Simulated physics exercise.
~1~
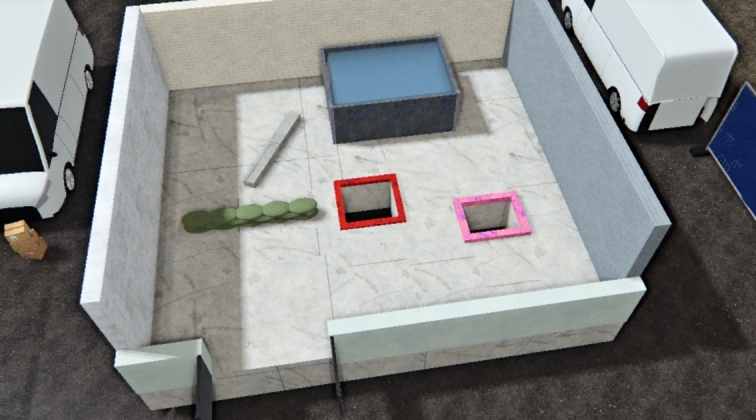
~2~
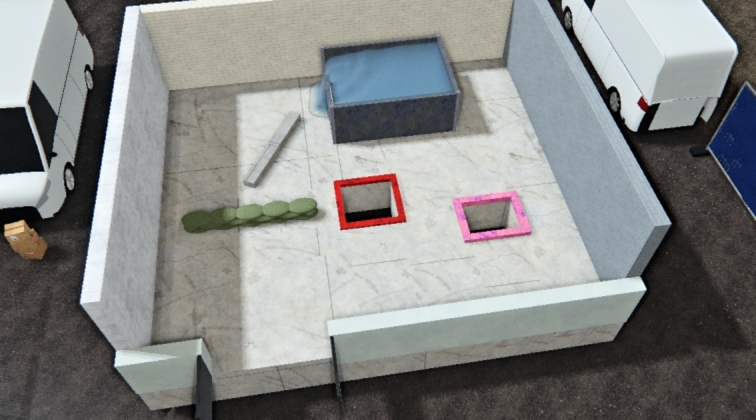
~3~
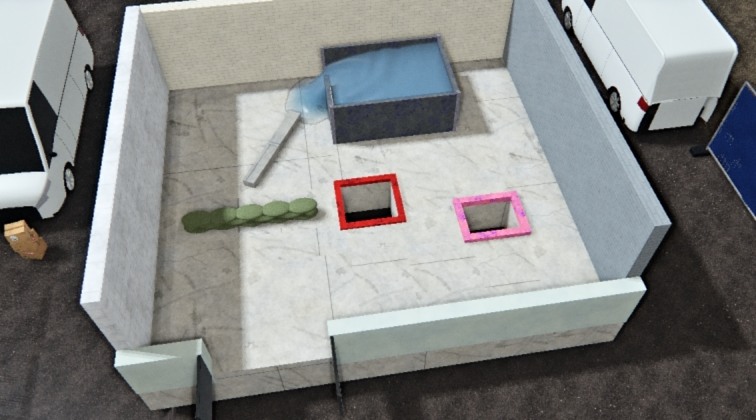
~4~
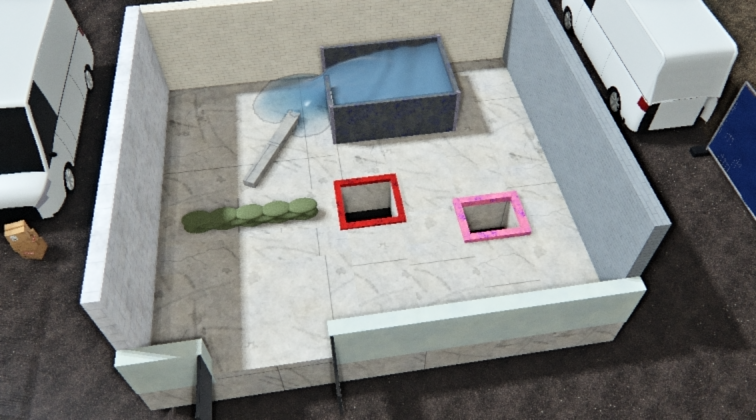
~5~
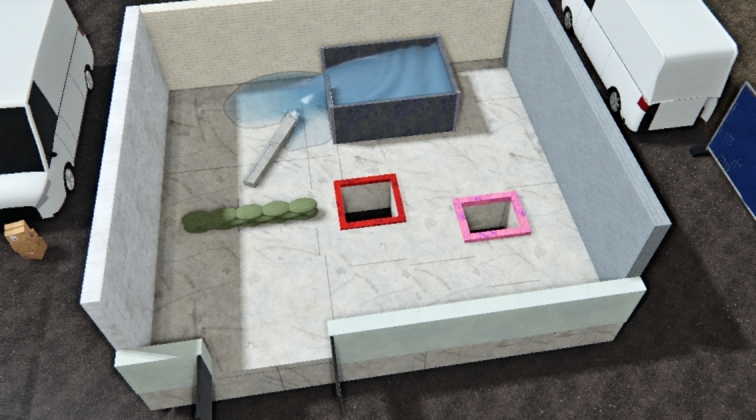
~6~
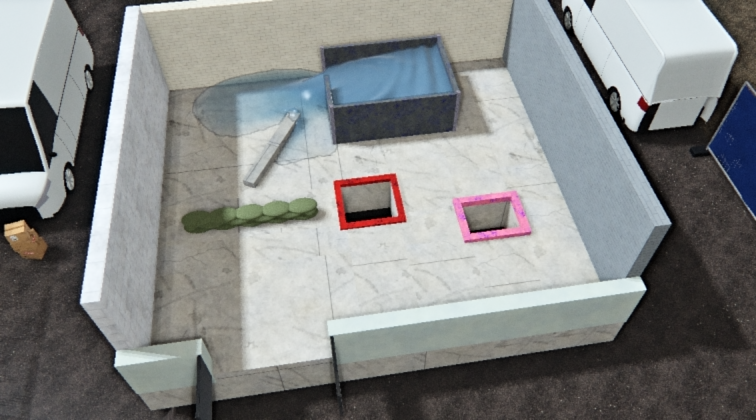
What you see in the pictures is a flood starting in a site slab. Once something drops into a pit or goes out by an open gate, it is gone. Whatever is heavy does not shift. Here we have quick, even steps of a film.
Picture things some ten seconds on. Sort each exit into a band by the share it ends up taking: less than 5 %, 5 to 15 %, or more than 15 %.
Bands: Gate: 5 to 15 %; pink pit: Less than 5 %; red pit: 5 to 15 %.
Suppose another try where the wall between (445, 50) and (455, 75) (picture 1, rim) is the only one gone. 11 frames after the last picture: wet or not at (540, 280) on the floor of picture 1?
Bottom line - sodden.
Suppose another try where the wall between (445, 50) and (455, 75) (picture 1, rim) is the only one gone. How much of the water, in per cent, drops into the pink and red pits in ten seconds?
Pink 8 %, red 4 %.
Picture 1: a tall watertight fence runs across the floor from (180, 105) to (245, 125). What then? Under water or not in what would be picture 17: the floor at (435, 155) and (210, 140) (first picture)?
Going in order, I'd say kept out of it and drenched.
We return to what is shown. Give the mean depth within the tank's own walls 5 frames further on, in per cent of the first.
Near 70 in a hundred.
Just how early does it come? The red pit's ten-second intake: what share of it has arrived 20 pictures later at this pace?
Close to 0 percent.
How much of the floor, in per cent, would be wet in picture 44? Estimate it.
Close to 65 percent, by my reckoning.
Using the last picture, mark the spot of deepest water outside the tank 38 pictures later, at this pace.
My finger goes to (191, 214).
A moment on, water covers 20 % of the floor; the gate 0 %, the pink pit 0 %, the red pit 0 %.
Next, water covers 25 % of the floor; the gate 0 %, the pink pit 0 %, the red pit 0 %.
Then, water covers 40 % of the floor; the gate 0 %, the pink pit 0 %, the red pit 0 %.
Later, water covers 65 % of the floor; the gate 4 %, the pink pit 0 %, the red pit 4 %.
In the end, water covers 90 % of the floor; the gate 9 %, the pink pit 0 %, the red pit 8 %.
